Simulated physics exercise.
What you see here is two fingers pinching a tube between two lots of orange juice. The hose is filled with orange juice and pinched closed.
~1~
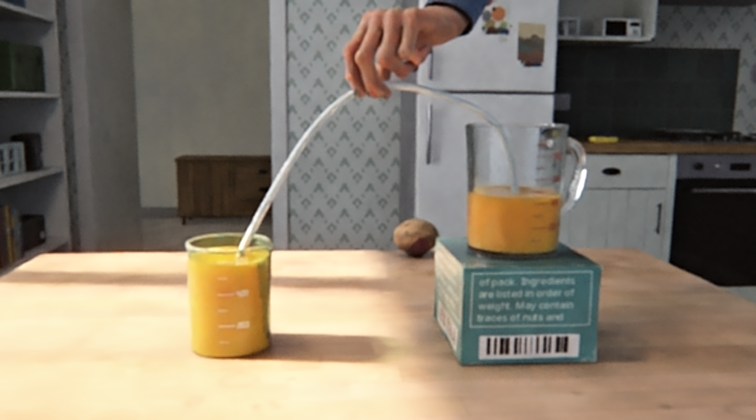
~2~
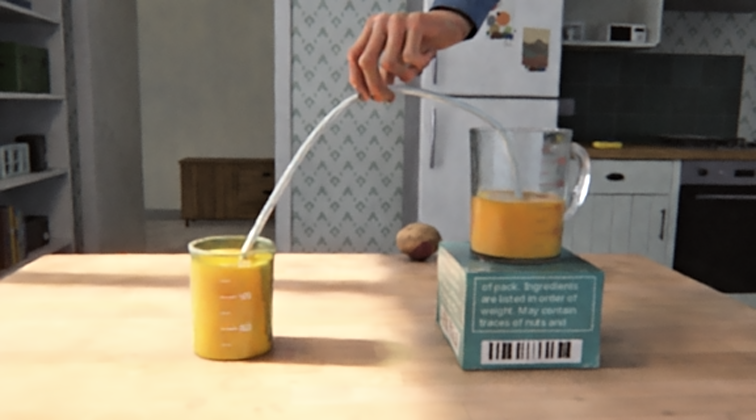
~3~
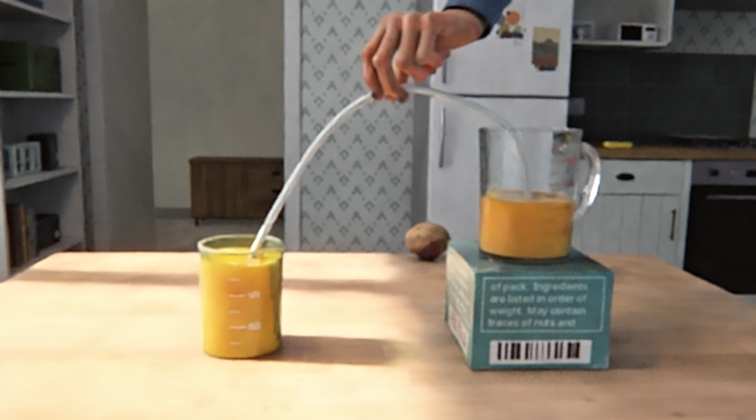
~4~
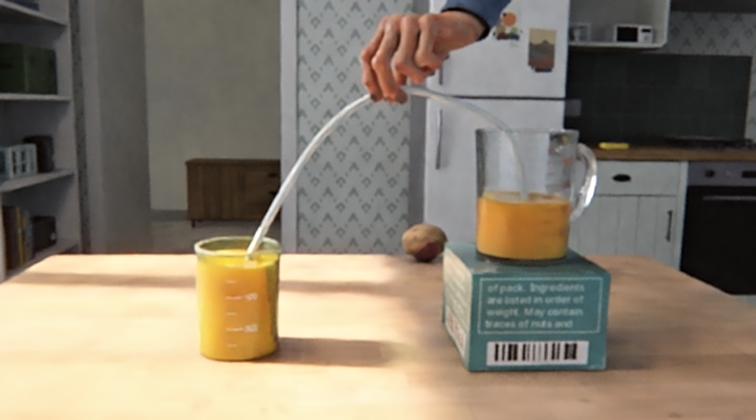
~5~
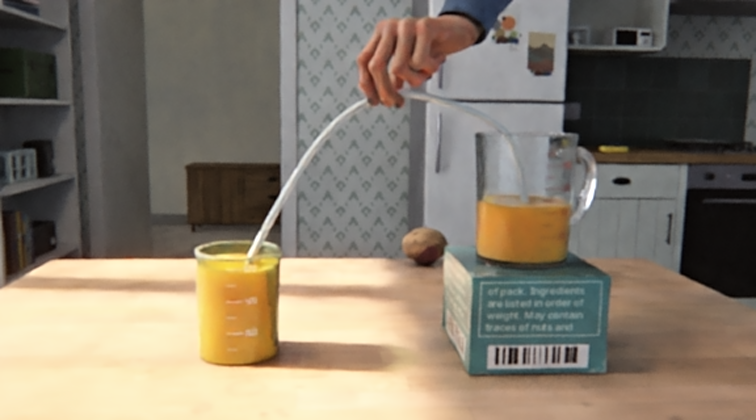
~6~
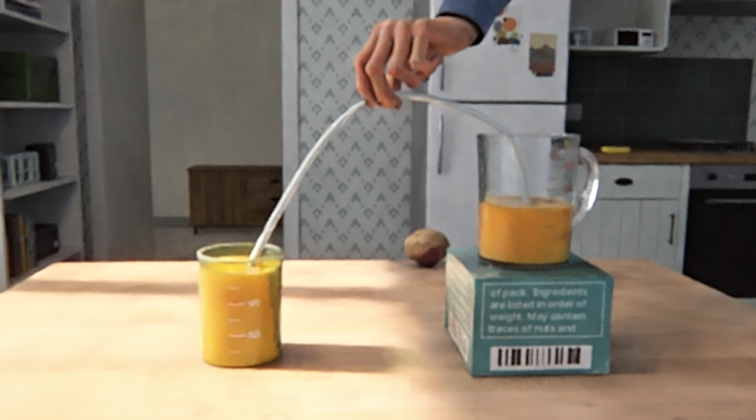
In a kitchen, a hand holds a tube between a beaker and jug, barely moving.
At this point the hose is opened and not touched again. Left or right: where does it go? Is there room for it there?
Left; receiver spills.
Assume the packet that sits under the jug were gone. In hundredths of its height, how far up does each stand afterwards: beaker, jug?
The first comes to roughly 70 in a hundred and the second to 55.
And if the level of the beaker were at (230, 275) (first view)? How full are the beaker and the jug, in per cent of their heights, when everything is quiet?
100 % and 10 %, in that order.
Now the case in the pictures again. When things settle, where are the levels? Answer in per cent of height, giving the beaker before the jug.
They settle close to 100 and 10 percent of their heights.
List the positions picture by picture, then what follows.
The first frame shows still shut; beaker (230, 293) nearly full, on the top itself; jug (515, 185) about half full, up on the packet.
In the second frame, the hose is pinched; beaker nearly full, surface at (232, 259); jug about half full, surface at (518, 197).
The third frame shows nothing flows; beaker (242, 294) nearly full; jug (527, 189) about half full.
The fourth frame shows fingers on the hose; beaker nearly full, surface at (238, 259); jug about half full, surface at (524, 198).
The fifth frame shows still shut; beaker (239, 300) nearly full, on the top itself; jug (524, 194) about half full, up on the packet.
In the sixth frame, the hose is pinched; beaker nearly full, surface at (241, 266); jug about half full, surface at (526, 202).
Shortly, the beaker is full to the brim; the jug is about a third full; the lower one has lost some.
Then, the beaker is full to the brim; the jug is about a quarter full; the lower one has lost some.
At the finish, the beaker is full to the brim; the jug is nearly empty; the lower one has lost some.
